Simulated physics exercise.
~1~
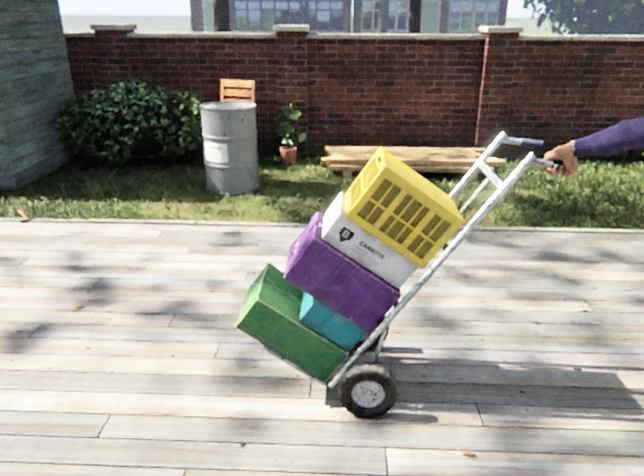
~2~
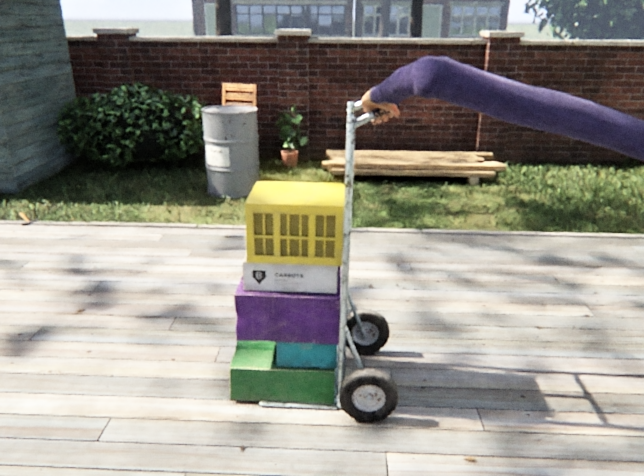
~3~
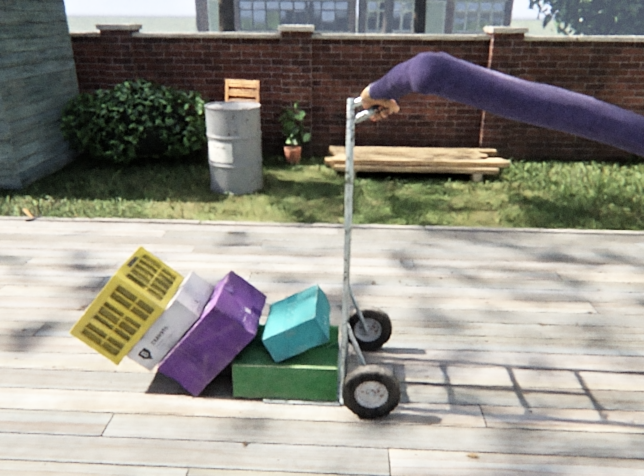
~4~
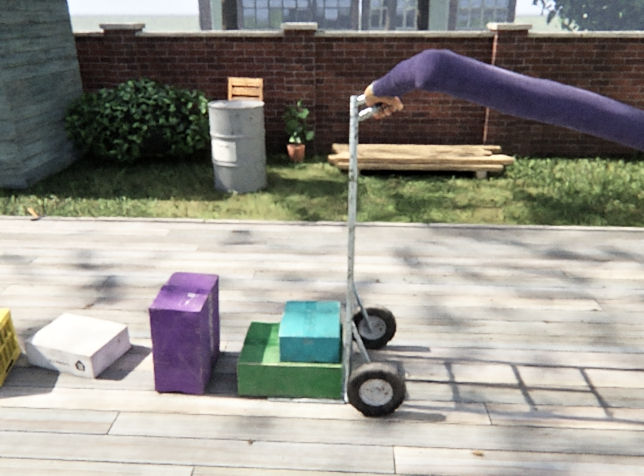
A purple-sleeved arm tipped a loaded hand truck upright, and the stack toppled to the left, the yellow crate, white parcel and purple box tumbling onto the boards while the turquoise box tilted, then settled on the green box still on the truck.
